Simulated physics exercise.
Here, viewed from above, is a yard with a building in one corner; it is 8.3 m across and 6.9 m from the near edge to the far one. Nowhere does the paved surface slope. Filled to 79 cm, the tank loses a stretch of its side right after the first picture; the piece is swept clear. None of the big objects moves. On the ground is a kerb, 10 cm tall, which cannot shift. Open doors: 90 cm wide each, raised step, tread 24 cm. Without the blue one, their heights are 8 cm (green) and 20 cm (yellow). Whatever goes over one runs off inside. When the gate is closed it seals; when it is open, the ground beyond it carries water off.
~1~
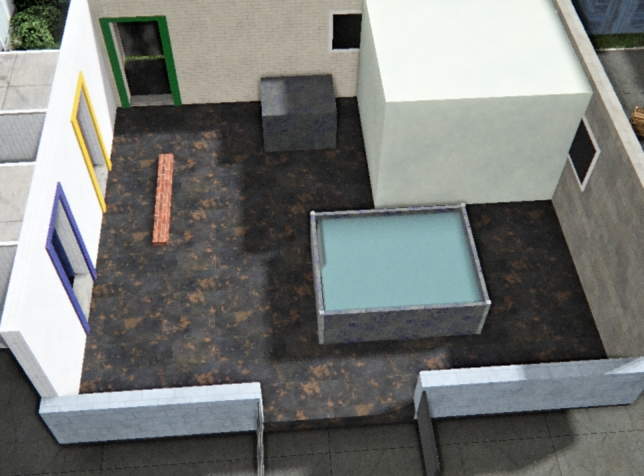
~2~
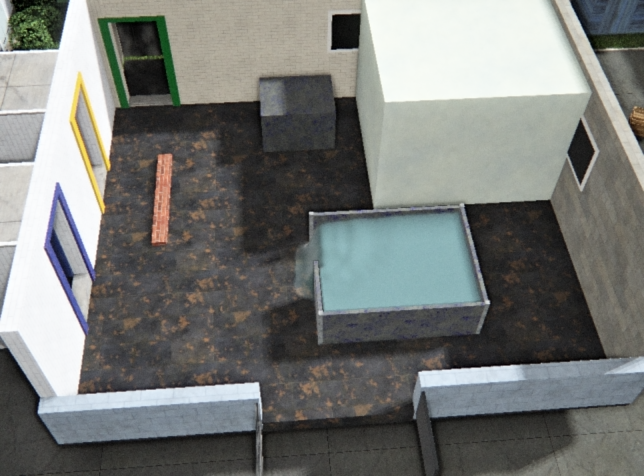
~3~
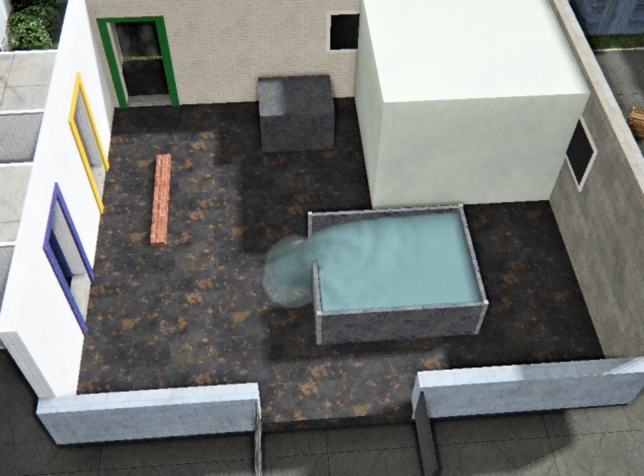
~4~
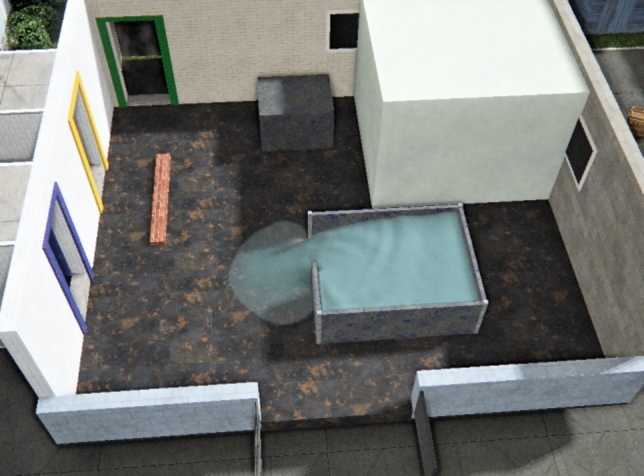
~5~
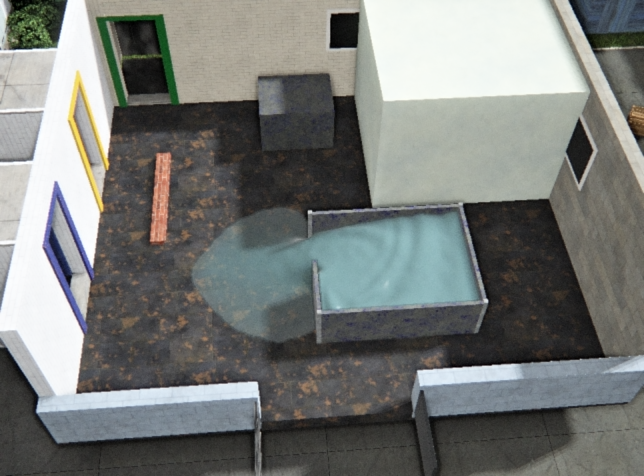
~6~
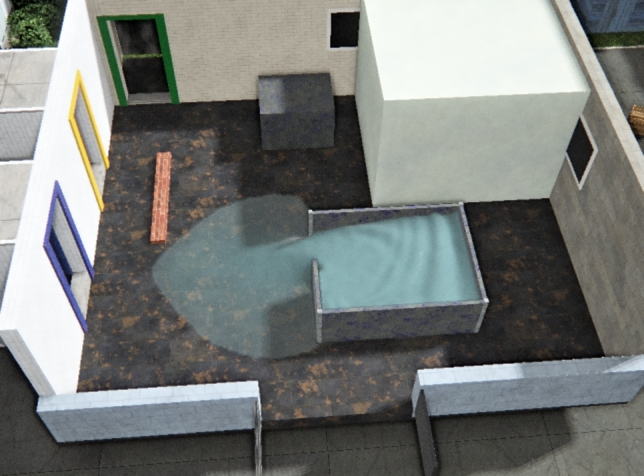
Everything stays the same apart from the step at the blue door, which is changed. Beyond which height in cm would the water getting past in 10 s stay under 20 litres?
I would say 23 cm.
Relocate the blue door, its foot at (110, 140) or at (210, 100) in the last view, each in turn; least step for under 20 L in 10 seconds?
About 12.0 cm, then about 11.5 cm.
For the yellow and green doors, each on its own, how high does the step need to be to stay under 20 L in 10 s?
You'd want about 12.5 centimetres at yellow and about 20 centimetres at green.
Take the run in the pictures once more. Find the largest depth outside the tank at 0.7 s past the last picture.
About 42 cm.
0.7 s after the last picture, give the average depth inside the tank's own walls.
About 57 centimetres.
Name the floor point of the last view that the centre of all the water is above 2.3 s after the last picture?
Approximately (265, 265).
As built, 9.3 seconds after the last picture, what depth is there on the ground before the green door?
About 12.5 centimetres.
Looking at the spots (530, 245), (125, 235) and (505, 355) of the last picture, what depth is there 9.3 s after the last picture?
Respectively 2 cm, 11 cm and 4 cm.
Then, 0.7 s after the last picture water covers 35 % of the floor, deepest (42 cm) near (304, 267); 23 cm at the blue door, 0 litres in over its 26 cm step.
Then, 2.3 s after the last picture water covers 50 % of the floor, deepest (32 cm) near (114, 113); 24 cm at the blue door, 5 litres in over its 26 cm step.
Then, 9.3 s after the last picture water covers 95 % of the floor, deepest (14 cm) near (350, 96); 11 cm at the blue door, 6 litres in over its 26 cm step.
At the blue door as built, the water peaked near 31 cm, 1.7 s after the last picture.
Run again over the same 10 s with other heights there, 51 litres in over 19 cm, 6 litres over 26 cm. The limit of 20 litres is kept from about 23 cm up.
